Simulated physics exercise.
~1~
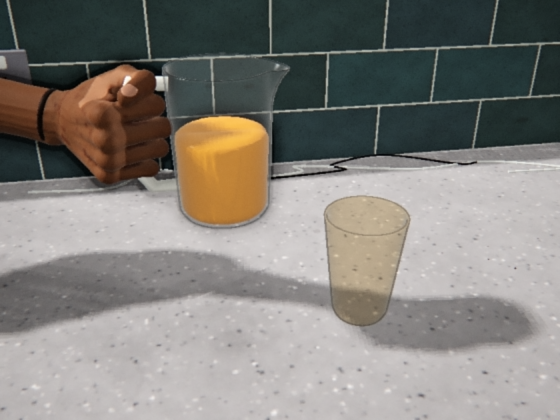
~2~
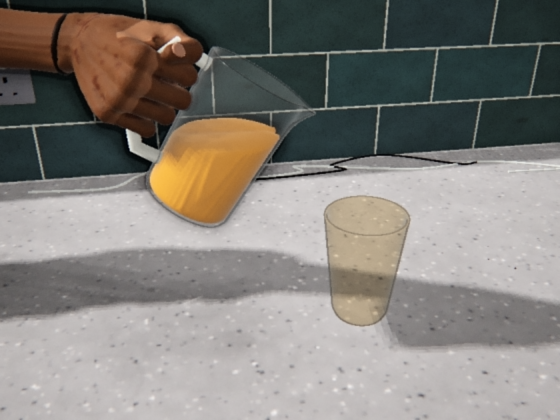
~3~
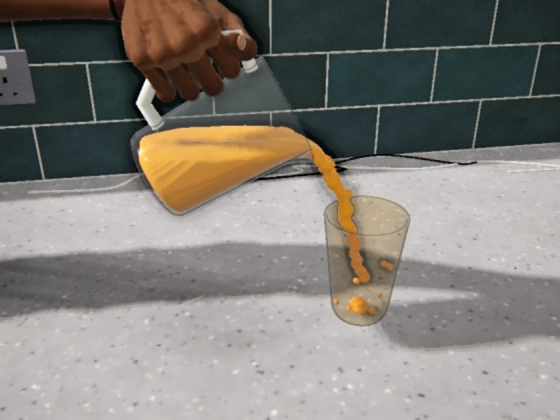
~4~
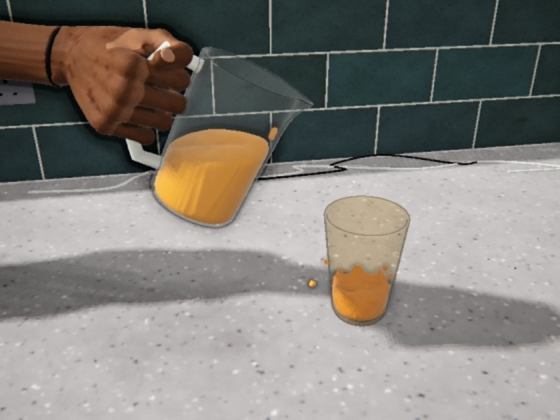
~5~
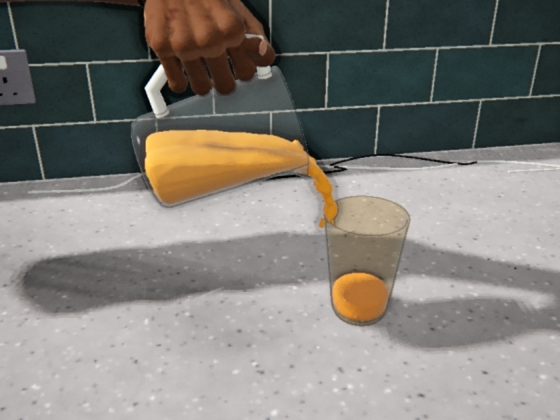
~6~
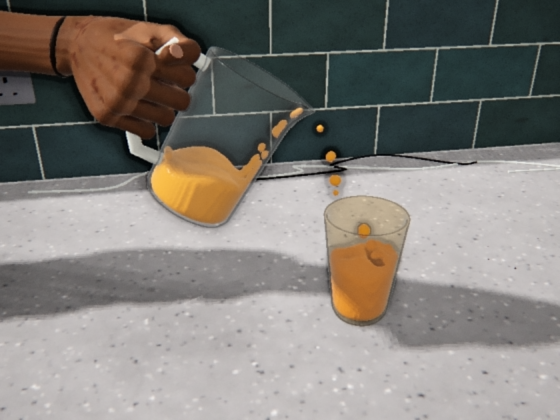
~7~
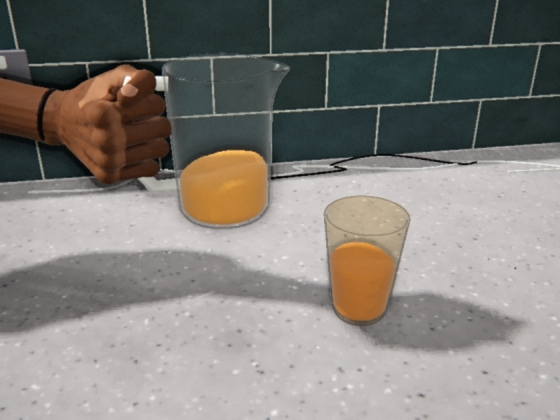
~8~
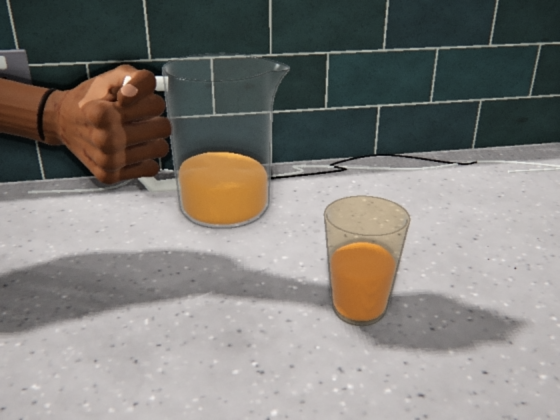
A hand tilts a clear pitcher twice, pouring orange juice into a tumbler, then levels it.
